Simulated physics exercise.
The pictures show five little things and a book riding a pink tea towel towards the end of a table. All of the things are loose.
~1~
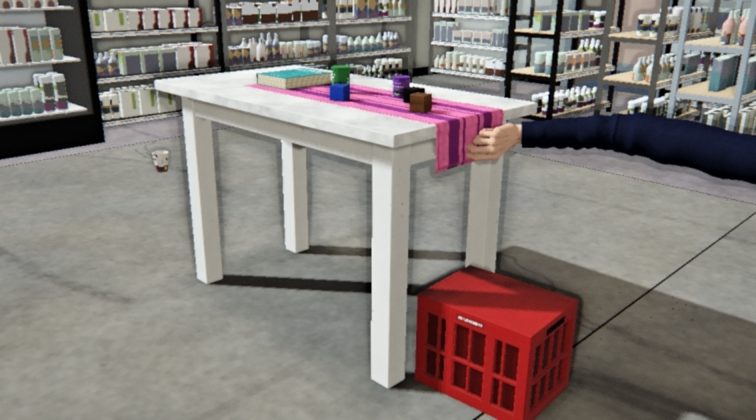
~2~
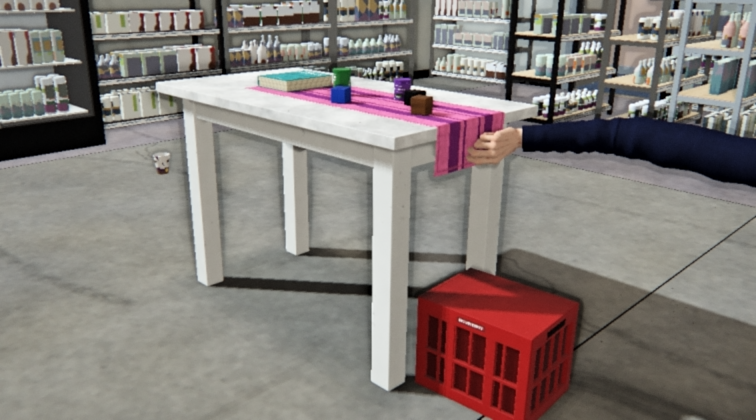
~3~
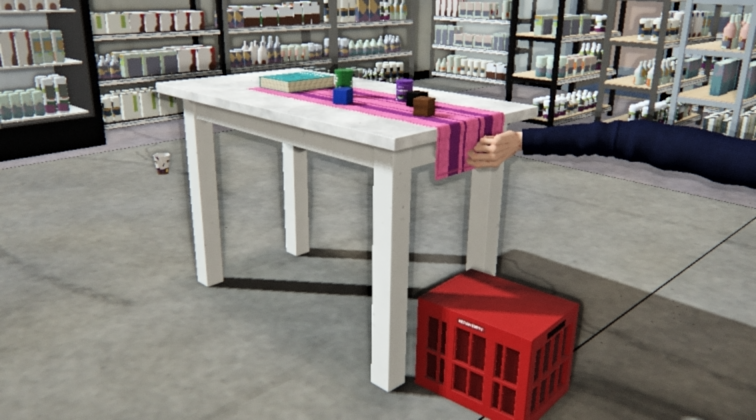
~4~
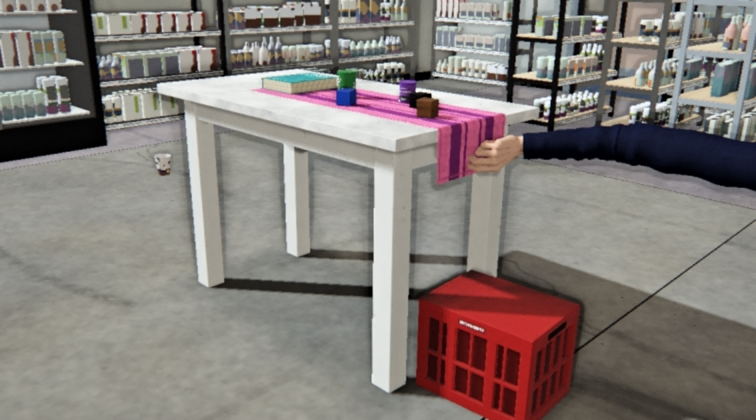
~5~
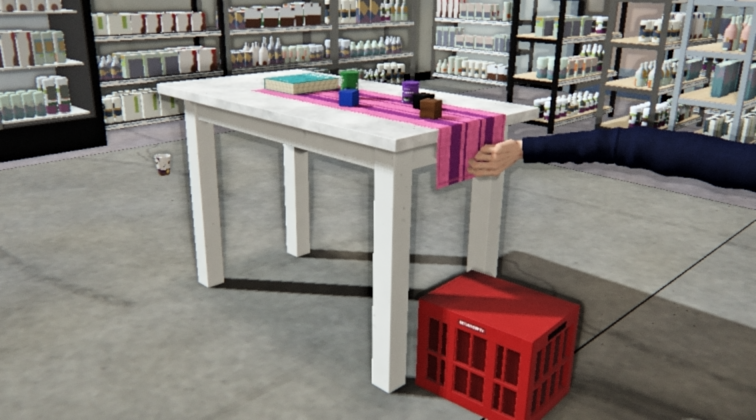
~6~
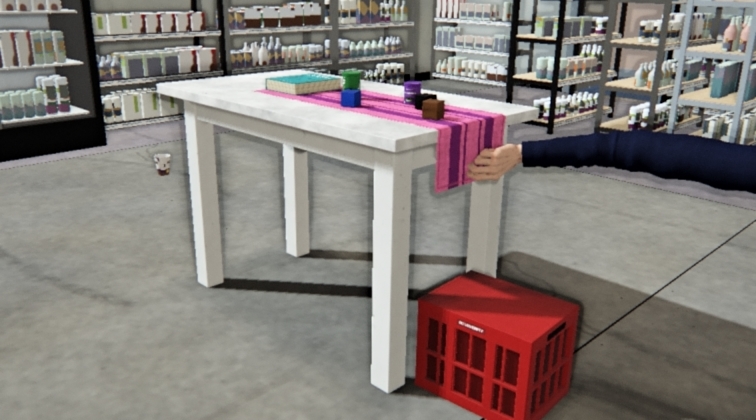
Pink striped tea towel creeping over a white table's edge in a hand's grip, carrying small coloured pots, cubes and a book slightly rightward.
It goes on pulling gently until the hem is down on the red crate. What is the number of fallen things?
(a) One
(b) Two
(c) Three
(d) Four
c, three.
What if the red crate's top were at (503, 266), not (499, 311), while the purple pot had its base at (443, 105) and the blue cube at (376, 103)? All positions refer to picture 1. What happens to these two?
Purple pot: Lost; blue cube: Safe.
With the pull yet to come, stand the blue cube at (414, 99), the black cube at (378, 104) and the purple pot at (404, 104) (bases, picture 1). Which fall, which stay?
The blue cube ends up off; the black cube ends up off; the purple pot ends up off.
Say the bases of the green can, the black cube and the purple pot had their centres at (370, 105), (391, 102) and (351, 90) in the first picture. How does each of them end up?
Here's how it goes: The green can ends up down, the black cube ends up down, and the purple pot makes it through.
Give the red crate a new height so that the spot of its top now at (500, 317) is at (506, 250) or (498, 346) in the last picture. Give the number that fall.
It comes to 1 for the first height and 4 for the second.
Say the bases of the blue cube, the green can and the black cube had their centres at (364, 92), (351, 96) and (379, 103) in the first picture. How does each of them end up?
Result - blue cube still up, green can still up, black cube down.
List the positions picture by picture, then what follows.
Hem (435, 173); brown cube (421, 94); black cube (414, 88); purple pot (401, 76); blue cube (340, 85); green can (341, 66); top of the crate (499, 311), in the first picture.
Hem (433, 176); brown cube (422, 97), in the second picture.
Hem (436, 180); black cube (418, 92), in the third picture.
Hem (437, 185); purple pot (408, 81); top of the crate (501, 316), in the fourth picture.
Hem (436, 189); blue cube (349, 91), in the fifth picture.
Hem (435, 193); brown cube (434, 101); black cube (426, 94); purple pot (413, 83); blue cube (351, 91); green can (351, 72), in the sixth picture.
Soon after, hem near (468, 253); brown cube and black cube gone.
Then, hem on the crate; brown cube, black cube and purple pot gone.
At rest, hem on the crate; brown cube, black cube and purple pot gone. The count of fallen things is three.
